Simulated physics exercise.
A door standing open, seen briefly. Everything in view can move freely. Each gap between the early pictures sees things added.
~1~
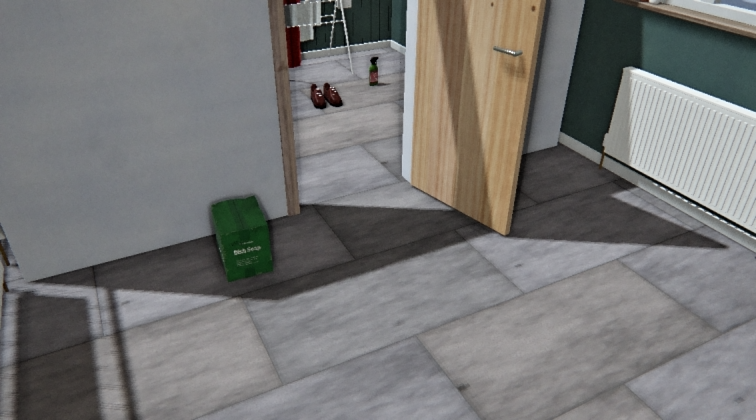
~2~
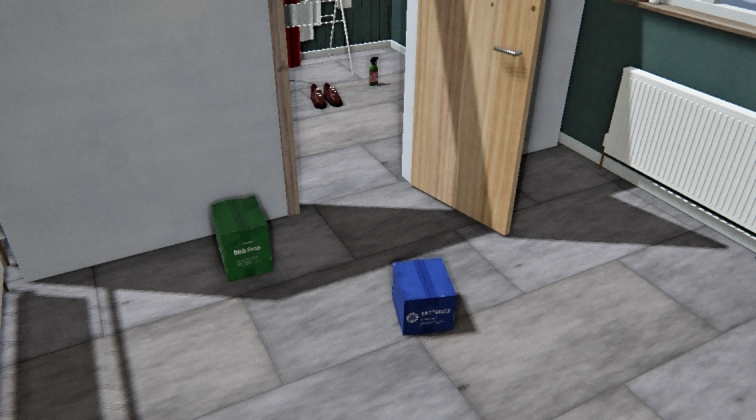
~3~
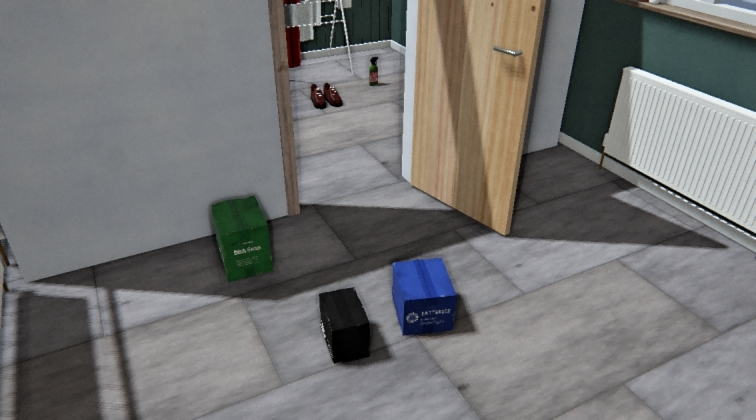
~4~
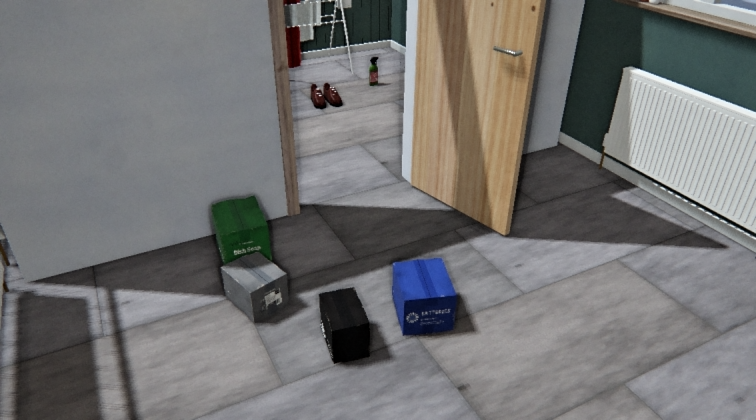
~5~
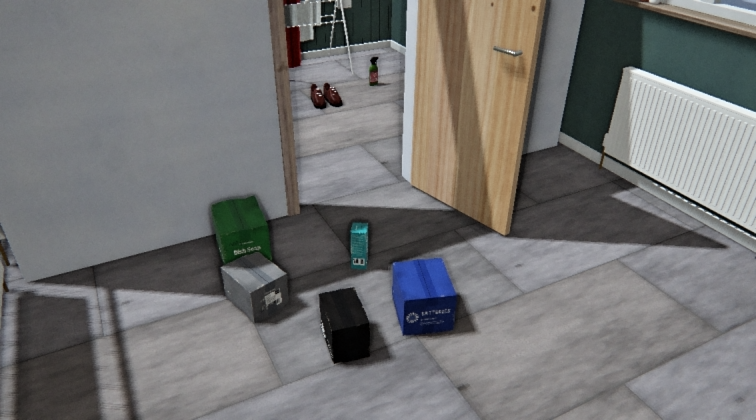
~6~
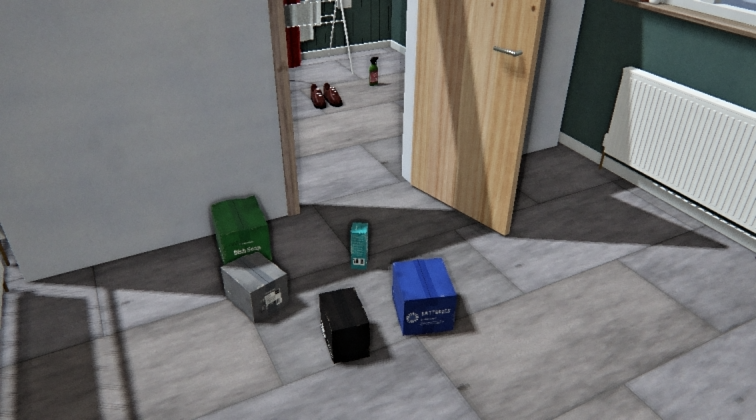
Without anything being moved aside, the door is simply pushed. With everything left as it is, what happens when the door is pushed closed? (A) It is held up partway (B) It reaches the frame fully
B, it reaches the frame fully.
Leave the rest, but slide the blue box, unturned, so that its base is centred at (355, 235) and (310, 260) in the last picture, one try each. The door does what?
Try one: Gets held up; try two: Swings all the way.
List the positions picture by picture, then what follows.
Door wide open and still, in the first picture.
Door wide open and still; blue box (423, 296), in the second picture.
Door wide open and still; green box (242, 238), in the third picture.
Door wide open and still; blue box (423, 296); black parcel (344, 325), in the fourth picture.
Door wide open and still; grey parcel (255, 286); green box (242, 238), in the fifth picture.
Door wide open and still; turquoise carton (360, 246); blue box (423, 296), in the sixth picture.
Then, 0.70 s after the last picture, door 79° open.
Then, 1.20 s after the last picture, door 47° open.
Then, 1.70 s after the last picture, door 14° open.
At rest, door 0° open; all 5 in place. Seen from the same camera at the end, turquoise carton near (360, 246).
